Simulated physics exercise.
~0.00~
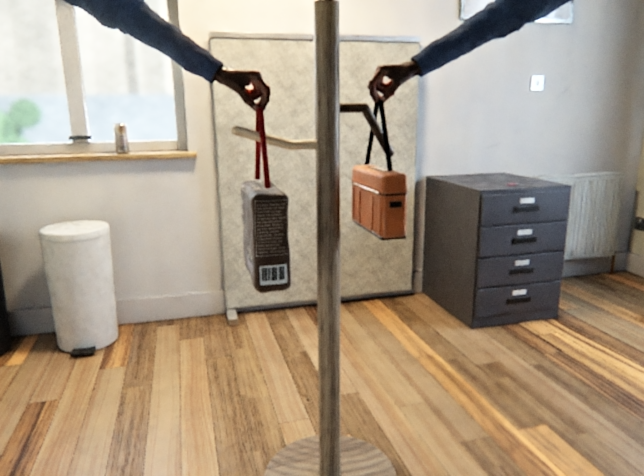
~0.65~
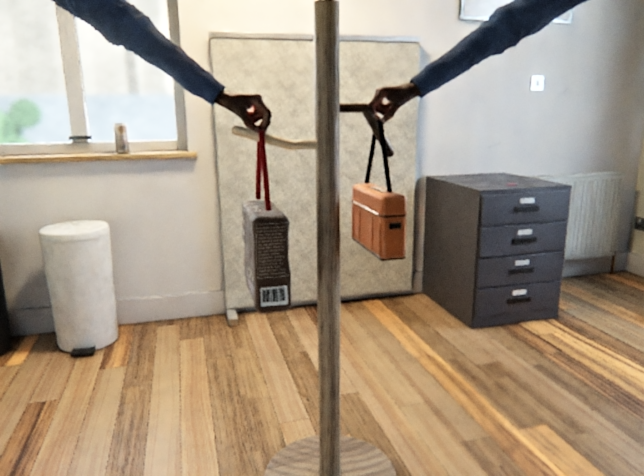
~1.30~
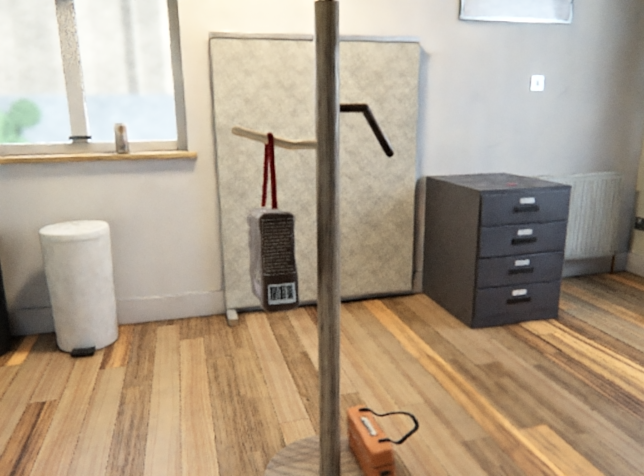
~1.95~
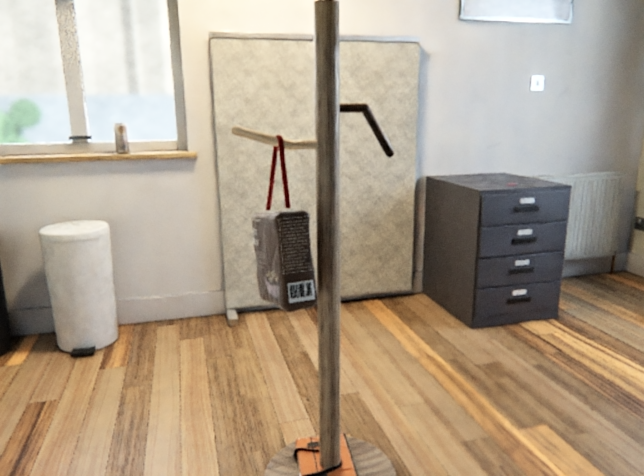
In a wood-floored room, hands releasing two looped items at a stand's pegs, the brown one staying hung, the orange case falling.
